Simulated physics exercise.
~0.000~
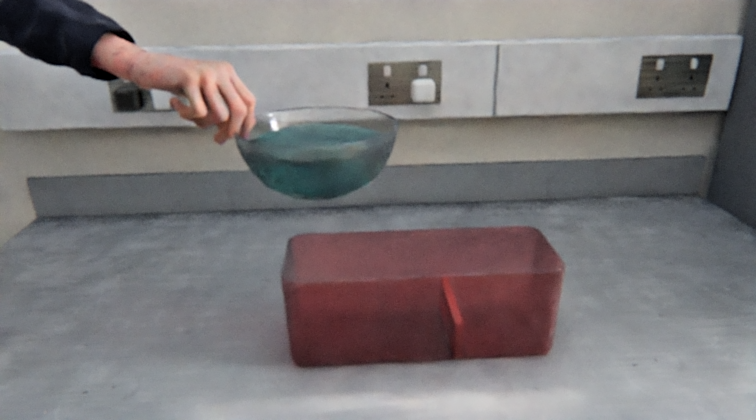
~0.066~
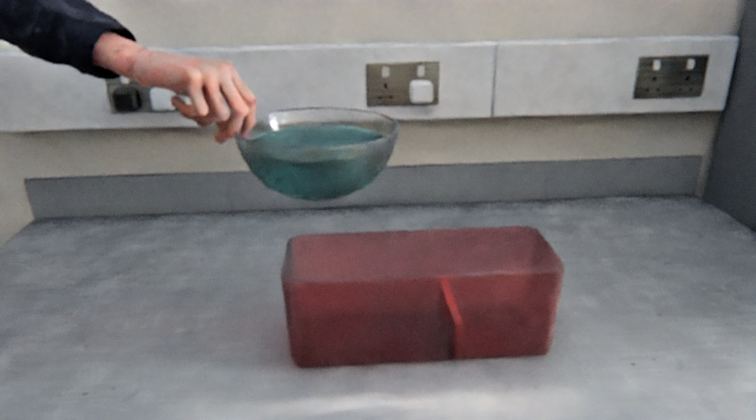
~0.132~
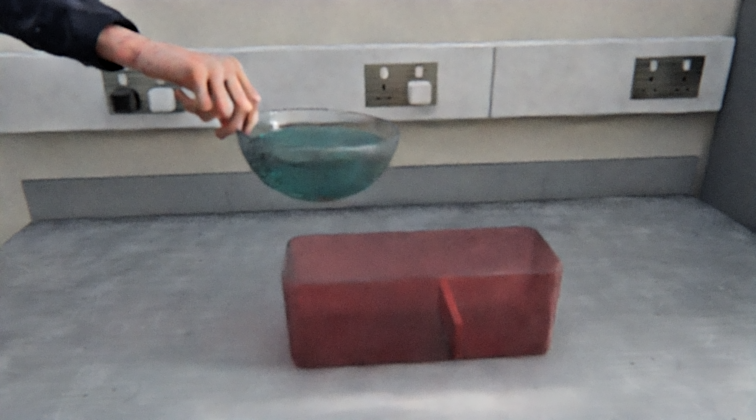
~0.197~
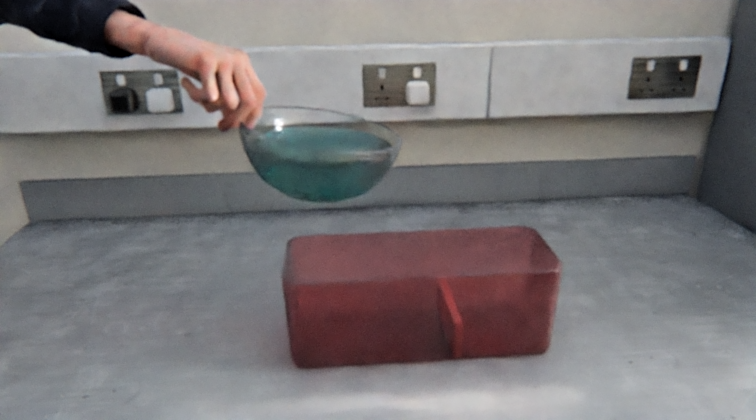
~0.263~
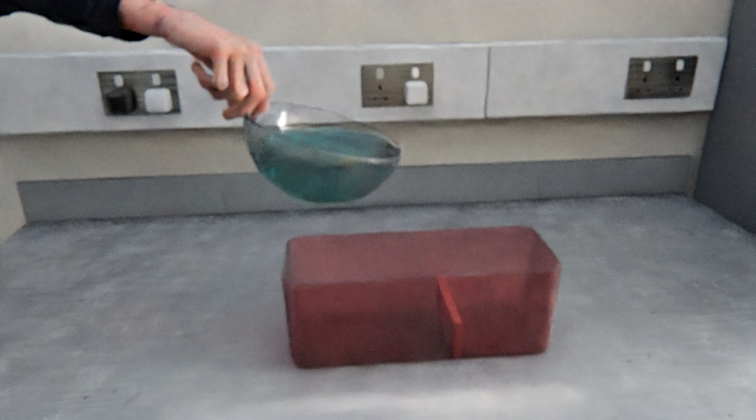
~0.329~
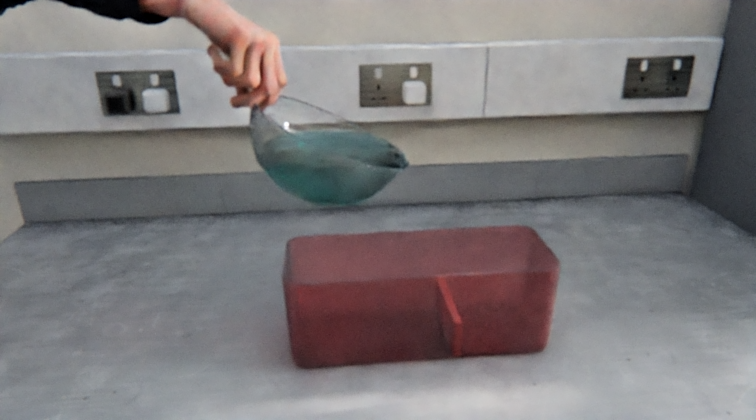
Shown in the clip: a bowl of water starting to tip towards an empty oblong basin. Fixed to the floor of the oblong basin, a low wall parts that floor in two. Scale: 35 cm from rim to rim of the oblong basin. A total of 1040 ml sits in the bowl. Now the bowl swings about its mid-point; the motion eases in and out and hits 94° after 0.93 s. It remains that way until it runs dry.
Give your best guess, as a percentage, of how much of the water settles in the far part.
I would say 31 per cent of it settles there.
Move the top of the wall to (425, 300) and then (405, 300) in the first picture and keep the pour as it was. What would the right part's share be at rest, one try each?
The first try gives 60 percent and the second 75 percent.
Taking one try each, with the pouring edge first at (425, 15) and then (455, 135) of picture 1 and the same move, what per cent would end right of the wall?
First 65, then 75 per cent.
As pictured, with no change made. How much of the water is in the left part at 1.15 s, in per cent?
The left part holds some 58 per cent.
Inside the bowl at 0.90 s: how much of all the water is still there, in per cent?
Roughly 2 per cent.
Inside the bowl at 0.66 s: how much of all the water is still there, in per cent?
26 %.
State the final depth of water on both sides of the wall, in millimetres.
24 mm left, 22 mm right.
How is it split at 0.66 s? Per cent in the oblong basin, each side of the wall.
Around 14 on the left side and 22 on the right side.
Then, 0.66 s in, the tilt is 76° and 26 per cent is still to pour, 14 is left of the wall and 22 right of it.
Then, 0.90 s in, the tilt is 94° and 2 per cent is still to pour, 55 is left of the wall and 31 right of it.
Then, 1.15 s in, the tilt is 94° and 0 per cent is still to pour, 59 is left of the wall and 31 right of it.
Then, 1.43 s in, the tilt is 94° and 0 per cent is still to pour, 59 is left of the wall and 31 right of it.
Finally, 59 per cent lies left of the wall, 31 right of it and 9 outside.
